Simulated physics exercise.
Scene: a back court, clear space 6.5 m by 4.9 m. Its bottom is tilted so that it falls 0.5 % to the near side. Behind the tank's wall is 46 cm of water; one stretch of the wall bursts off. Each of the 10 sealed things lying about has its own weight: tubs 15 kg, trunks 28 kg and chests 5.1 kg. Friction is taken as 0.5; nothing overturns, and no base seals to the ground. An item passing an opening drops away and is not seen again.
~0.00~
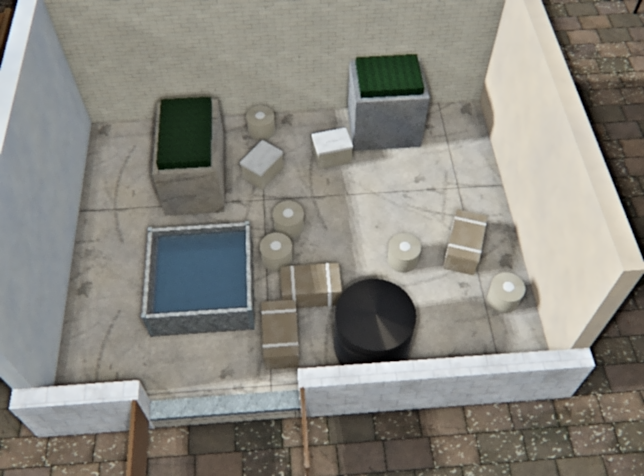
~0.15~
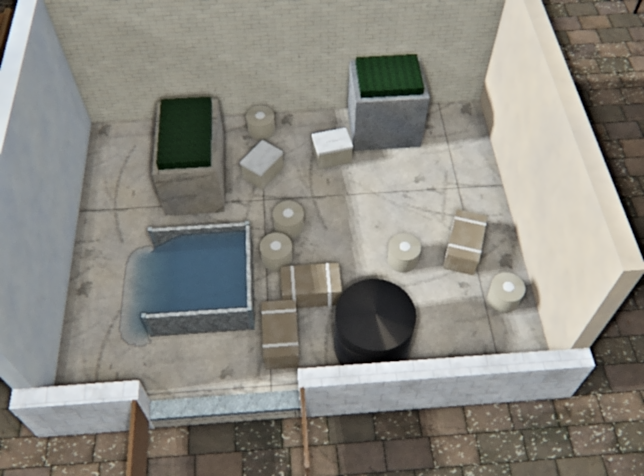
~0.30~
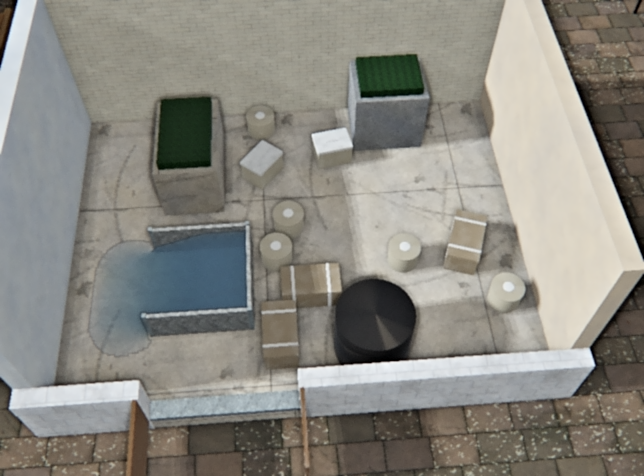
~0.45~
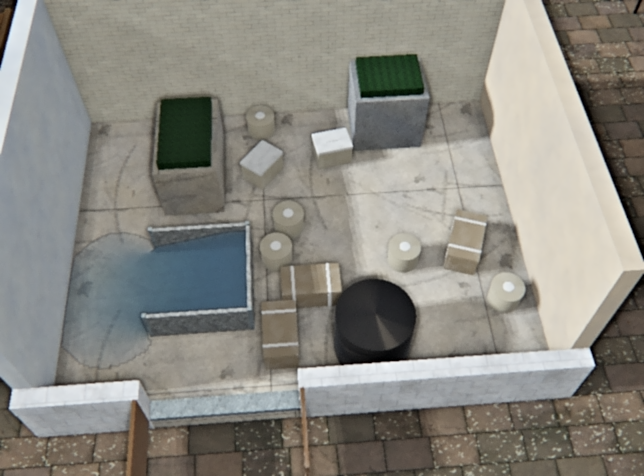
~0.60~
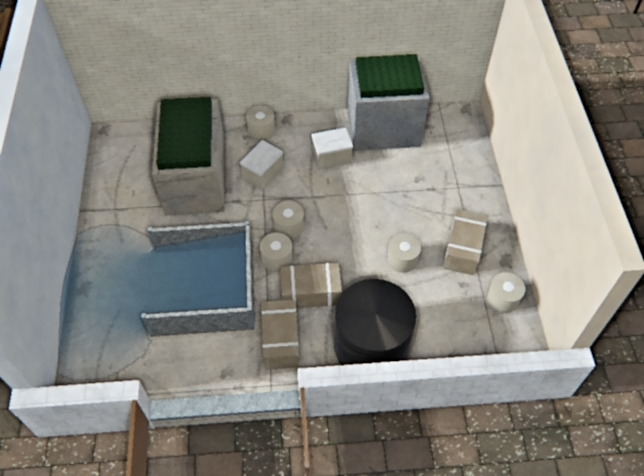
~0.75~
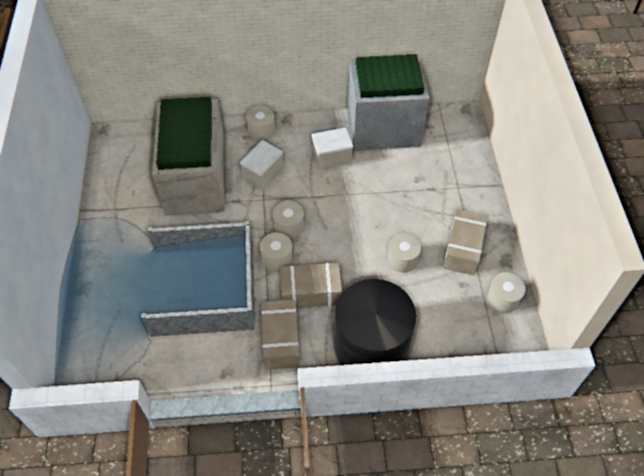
Walled back court with a tank losing its left side, blue water spreading across the floor to the left wall, objects staying still.
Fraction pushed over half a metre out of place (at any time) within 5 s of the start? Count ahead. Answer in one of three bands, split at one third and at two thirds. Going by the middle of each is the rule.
Under a third.
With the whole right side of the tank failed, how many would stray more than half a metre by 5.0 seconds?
Then the count would be 6.
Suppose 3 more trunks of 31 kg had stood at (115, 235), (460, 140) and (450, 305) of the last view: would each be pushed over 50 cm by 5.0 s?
In the order asked: Farther than that, not as far, not as far.
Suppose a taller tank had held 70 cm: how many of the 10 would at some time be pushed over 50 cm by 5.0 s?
Under that setup the answer is 2.
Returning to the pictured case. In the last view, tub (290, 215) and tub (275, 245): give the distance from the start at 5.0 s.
Going in order, that's 0 cm for one and 0 cm for the other.
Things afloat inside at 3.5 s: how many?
Total: 0.
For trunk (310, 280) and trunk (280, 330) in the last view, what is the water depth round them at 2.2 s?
0 and 0 cm.
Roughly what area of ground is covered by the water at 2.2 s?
My estimate is roughly 9.0 m2.
After 1.1 s 0 of 10 are over 50 cm from their spots; 0 afloat.
After 2.2 s 0 of 10 are over 50 cm from their spots; 0 afloat.
After 3.5 s 0 of 10 are over 50 cm from their spots; 0 afloat.
After 5.0 s 0 of 10 are over 50 cm from their spots, and 0 have been at some point; 0 afloat.
